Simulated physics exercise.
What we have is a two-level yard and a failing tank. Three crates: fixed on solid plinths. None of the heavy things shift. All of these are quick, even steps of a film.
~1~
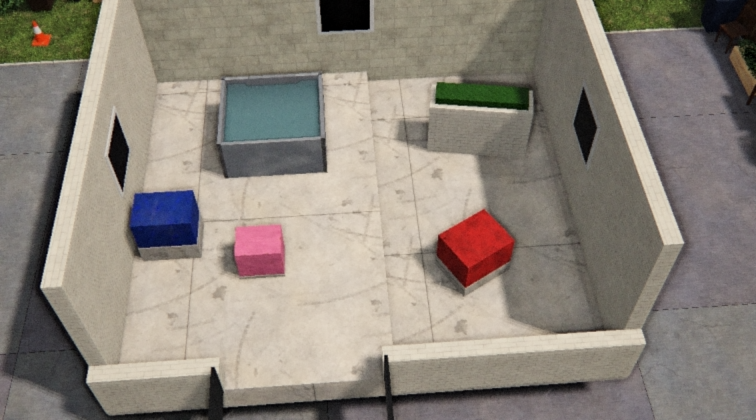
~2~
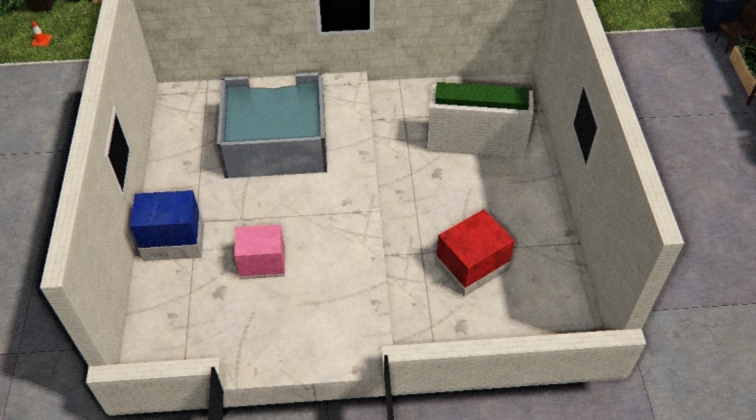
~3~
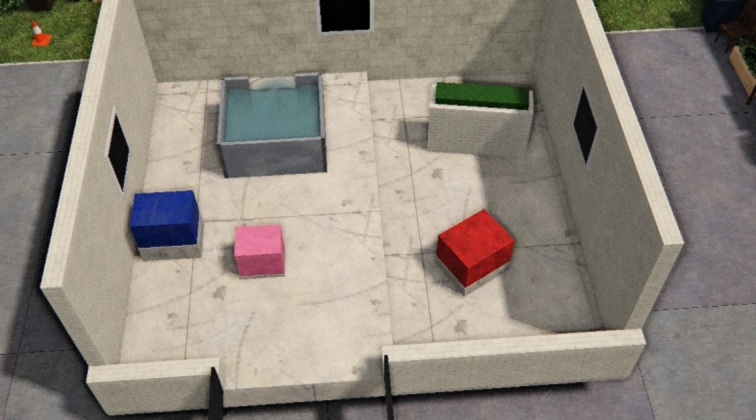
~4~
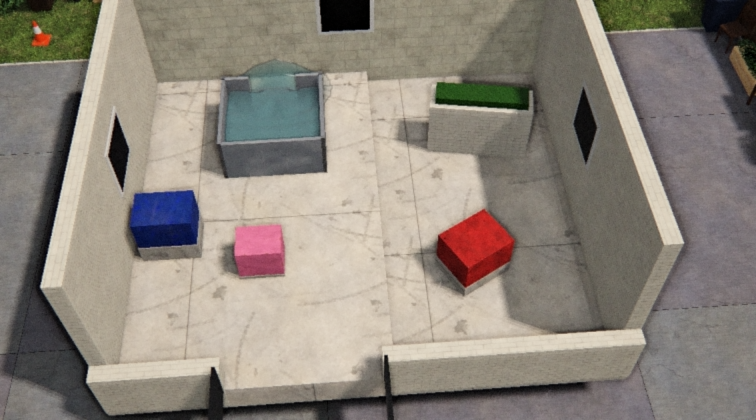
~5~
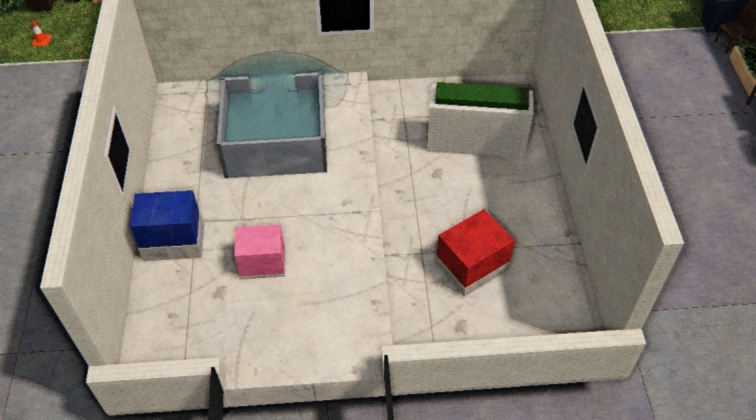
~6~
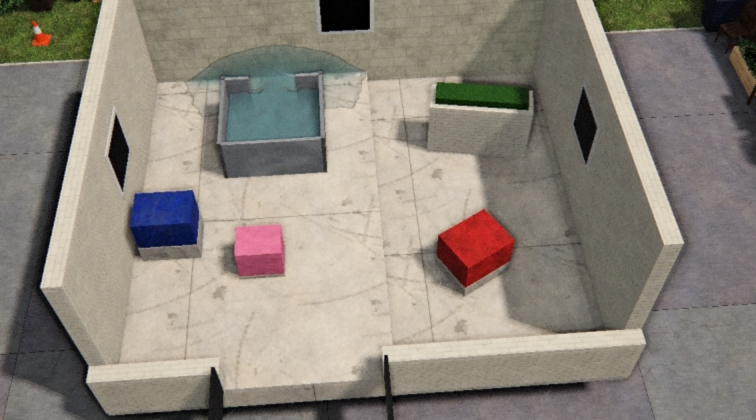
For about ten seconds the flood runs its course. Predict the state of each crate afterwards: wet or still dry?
Afterwards, the red crate is still dry; the blue crate is still dry; the pink crate is wet.
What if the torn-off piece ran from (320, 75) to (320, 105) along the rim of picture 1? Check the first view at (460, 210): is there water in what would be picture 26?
Inundated.
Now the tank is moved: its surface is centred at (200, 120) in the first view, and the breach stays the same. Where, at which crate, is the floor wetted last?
I'd go with the pink crate.
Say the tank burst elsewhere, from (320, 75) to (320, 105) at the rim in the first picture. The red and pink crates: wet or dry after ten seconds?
Taking them in turn, the red one is left untouched, and the pink one is left untouched.
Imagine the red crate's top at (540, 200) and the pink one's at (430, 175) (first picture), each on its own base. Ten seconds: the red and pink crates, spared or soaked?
So the red crate stays high and dry and the pink crate gets reached.
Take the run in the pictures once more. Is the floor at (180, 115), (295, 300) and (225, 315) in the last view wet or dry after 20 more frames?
In turn: Flooded, not flooded, free of water.
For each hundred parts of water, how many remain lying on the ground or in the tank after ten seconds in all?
Roughly 98 per cent.
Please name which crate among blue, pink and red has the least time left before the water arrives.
First to get wet: The one in blue.
A moment on, water covers 15 % of the floor; the red crate not reached, the blue crate not reached, the pink crate not reached.
Next, water covers 30 % of the floor; the red crate not reached, the blue crate water round its plinth, the pink crate not reached.
Then, water covers 50 % of the floor; the red crate water round its plinth, the blue crate water round its plinth, the pink crate water round its plinth.
Later, water covers 75 % of the floor; the red crate water round its plinth, the blue crate water round its plinth, the pink crate water round its plinth.
In the end, water covers 90 % of the floor; the red crate stayed above the water, the blue crate stayed above the water, the pink crate was topped.
